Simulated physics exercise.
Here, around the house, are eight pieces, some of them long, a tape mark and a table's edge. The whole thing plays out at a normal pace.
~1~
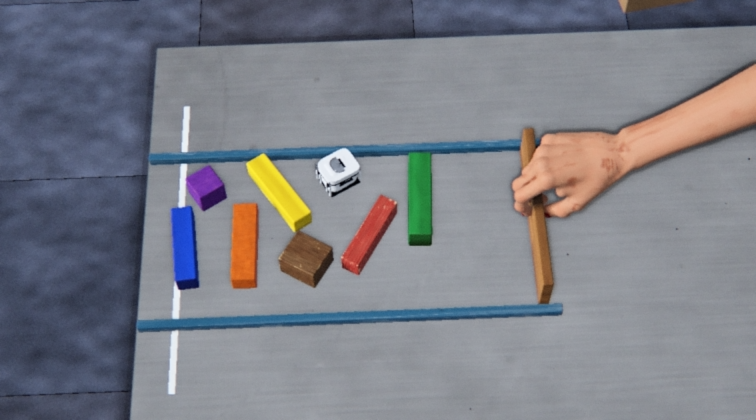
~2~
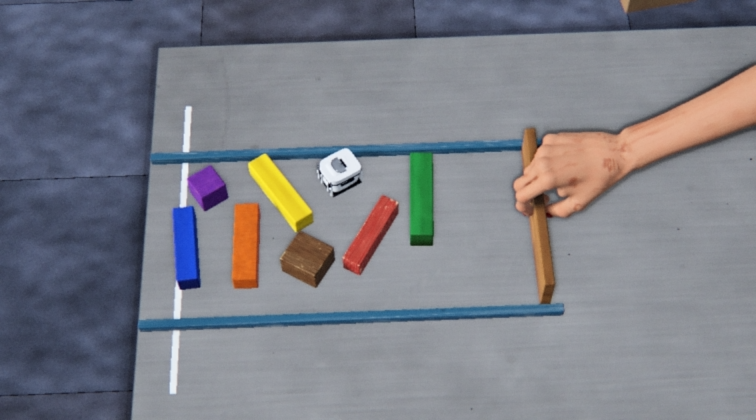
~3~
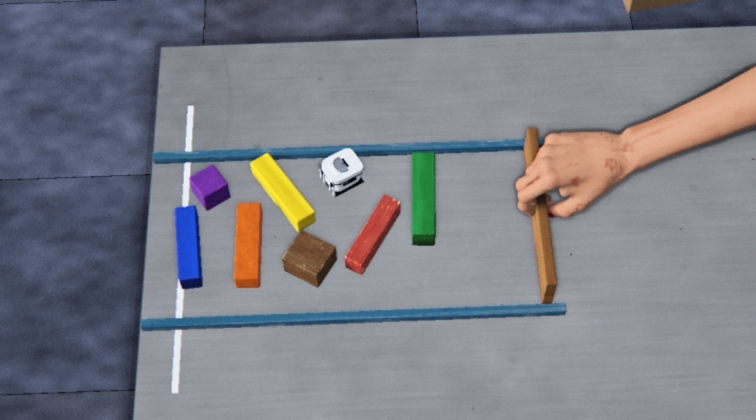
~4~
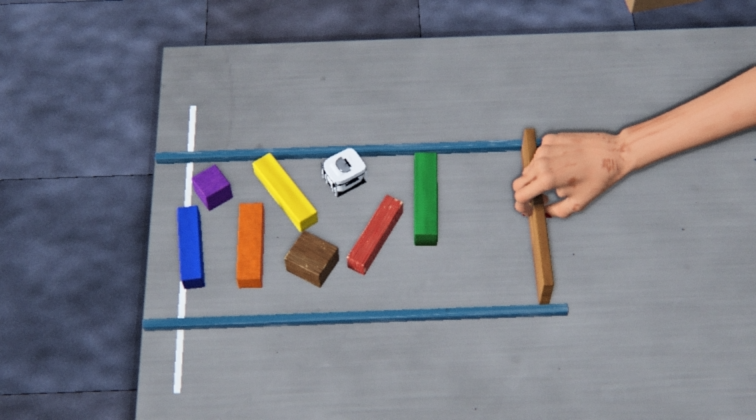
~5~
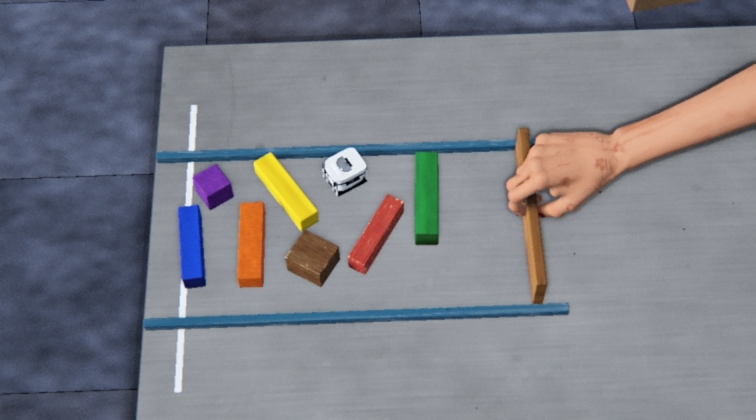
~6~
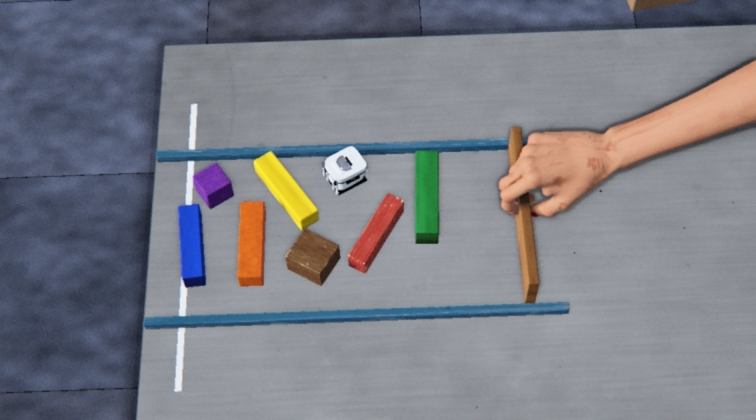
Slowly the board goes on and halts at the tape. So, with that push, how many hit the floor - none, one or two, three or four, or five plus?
The push clears five or more off the end, I'd bet.
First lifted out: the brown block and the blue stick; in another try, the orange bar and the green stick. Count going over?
The count is 4 in the first case and 4 in the second.
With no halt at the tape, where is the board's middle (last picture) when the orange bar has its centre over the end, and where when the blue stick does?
About (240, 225), and about (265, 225) for the other.
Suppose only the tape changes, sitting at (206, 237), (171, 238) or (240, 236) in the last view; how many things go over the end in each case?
4, 7, 2.
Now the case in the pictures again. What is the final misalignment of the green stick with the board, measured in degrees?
About 0 degrees.
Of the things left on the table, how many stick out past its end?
The total would be 1.
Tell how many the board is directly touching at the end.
It's touching 1 at the end.
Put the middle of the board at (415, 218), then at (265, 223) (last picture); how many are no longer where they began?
First position 2; second position 8.
Soon after, none off yet; blue stick at rest near (192, 245); purple block at rest near (213, 186); orange bar at rest near (252, 243).
After that, none off yet; blue stick at rest near (192, 245); purple block at rest near (213, 186); orange bar displaced a little near (232, 245).
And then, one off so far; blue stick on its side near (124, 278); purple block displaced well along near (144, 192); orange bar displaced about its own width near (145, 254).
In the end, the number that fall off is five or more; gone, white case, brown block, yellow stick, orange bar, purple block and blue stick.
